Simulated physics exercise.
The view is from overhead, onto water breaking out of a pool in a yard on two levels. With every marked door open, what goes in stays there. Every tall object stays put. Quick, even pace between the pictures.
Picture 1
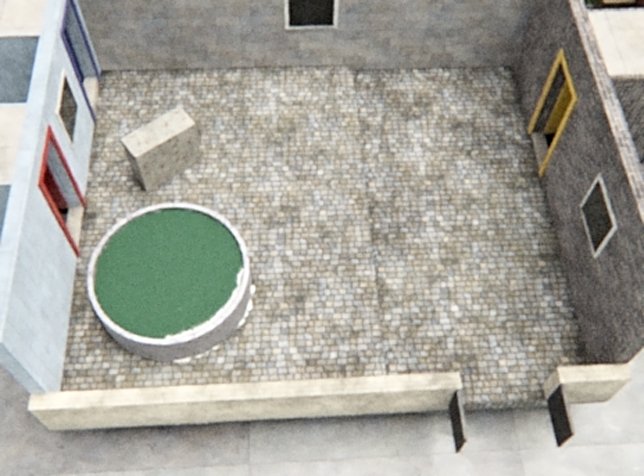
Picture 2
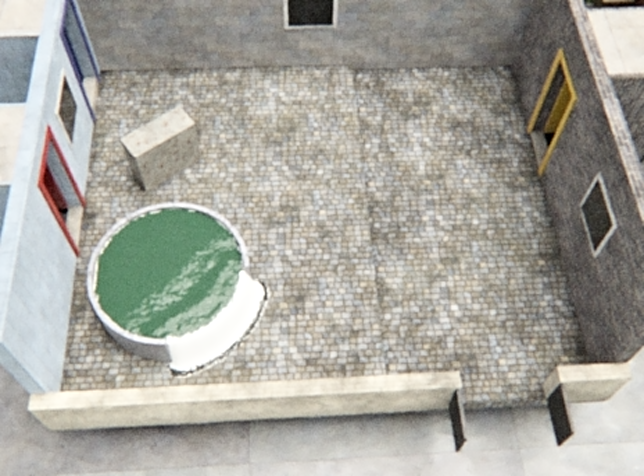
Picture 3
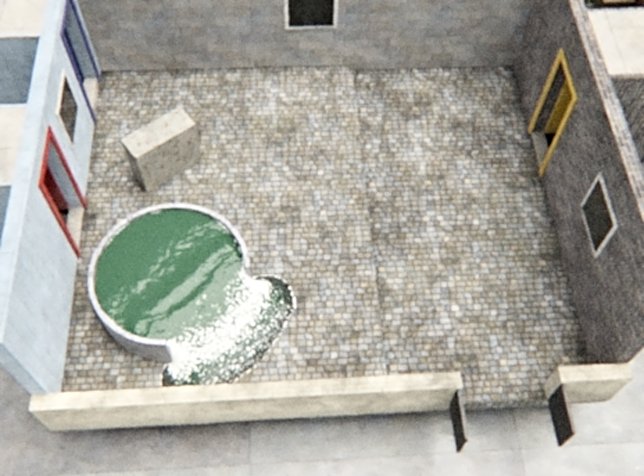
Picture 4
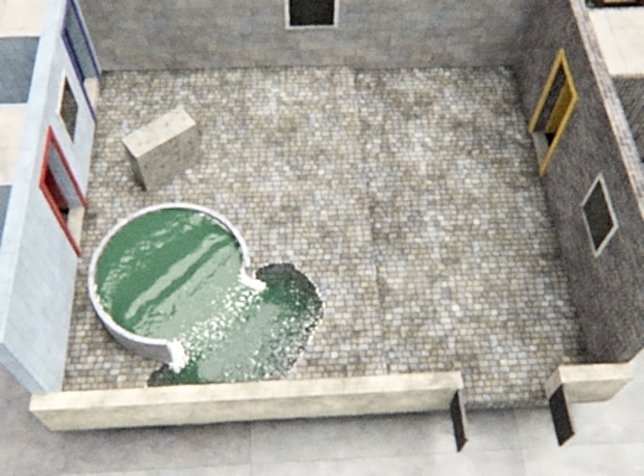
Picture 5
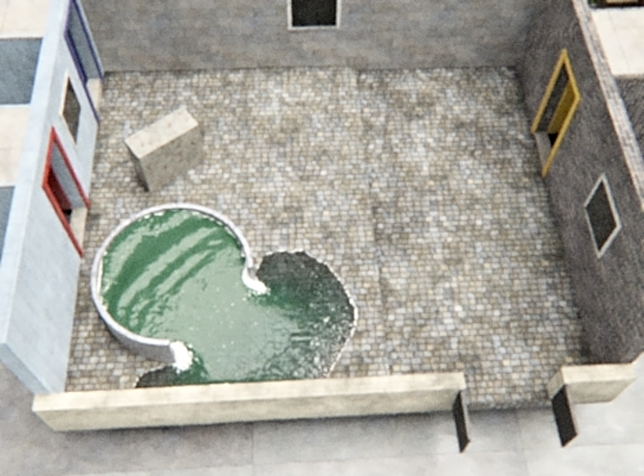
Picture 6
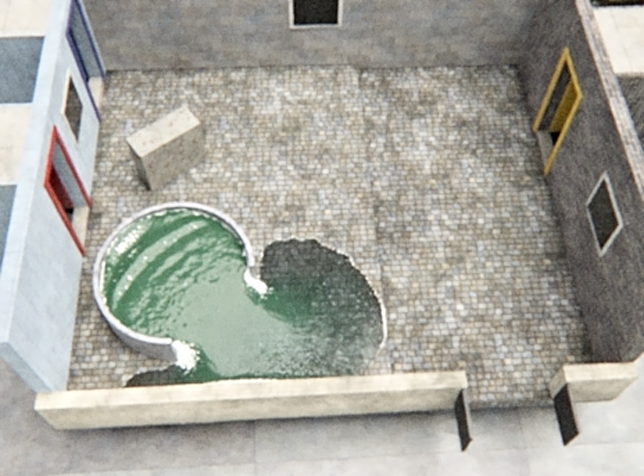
Green water bursts from the round tank's lower right side and spreads rightward across the paving.
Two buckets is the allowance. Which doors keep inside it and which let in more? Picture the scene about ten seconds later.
The blue door will keep to two buckets, the red door will keep to two buckets, the yellow door will keep to two buckets.
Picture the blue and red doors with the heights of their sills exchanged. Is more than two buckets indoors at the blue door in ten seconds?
Blue: Falls short.
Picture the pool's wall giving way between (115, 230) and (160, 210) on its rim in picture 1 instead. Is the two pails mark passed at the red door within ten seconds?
Red: Exceeds it.
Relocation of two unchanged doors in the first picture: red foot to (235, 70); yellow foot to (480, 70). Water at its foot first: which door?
Looks like the one in yellow.
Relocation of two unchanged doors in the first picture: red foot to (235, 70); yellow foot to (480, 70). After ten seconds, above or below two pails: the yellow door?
Yellow: Comes in high.
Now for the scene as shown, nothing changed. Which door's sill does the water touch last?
I'd go with the blue one.
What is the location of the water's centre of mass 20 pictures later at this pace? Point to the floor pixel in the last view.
Close to pixel (337, 312).
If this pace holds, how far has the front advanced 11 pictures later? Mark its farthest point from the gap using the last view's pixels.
Farthest reach: About (591, 381).
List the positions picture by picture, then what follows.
Still water in the round tank at (170, 272), in the first picture.
The front is at (258, 284), out from the gap at (225, 329), in the second picture.
The front is at (284, 287), out from the gap at (226, 330), in the third picture.
The front is at (309, 285), out from the gap at (226, 331), in the fourth picture.
The front is at (349, 307), out from the gap at (229, 331), in the fifth picture.
Water pours out at (231, 330) and has run to (376, 305), in the sixth picture.
A moment on, water covers 20 % of the floor; the blue door not reached, the red door not reached, the yellow door not reached.
Next, water covers 30 % of the floor; the blue door not reached, the red door not reached, the yellow door not reached.
Then, water covers 40 % of the floor; the blue door not reached, the red door wet at the sill, nothing in, the yellow door wet at the sill, nothing in.
Later, water covers 60 % of the floor; the blue door wet at the sill, nothing in, the red door wet at the sill, nothing in, the yellow door wet at the sill, nothing in.
In the end, water covers 70 % of the floor; the blue door wet at the sill, nothing in, the red door wet at the sill, nothing in, the yellow door under two buckets in.
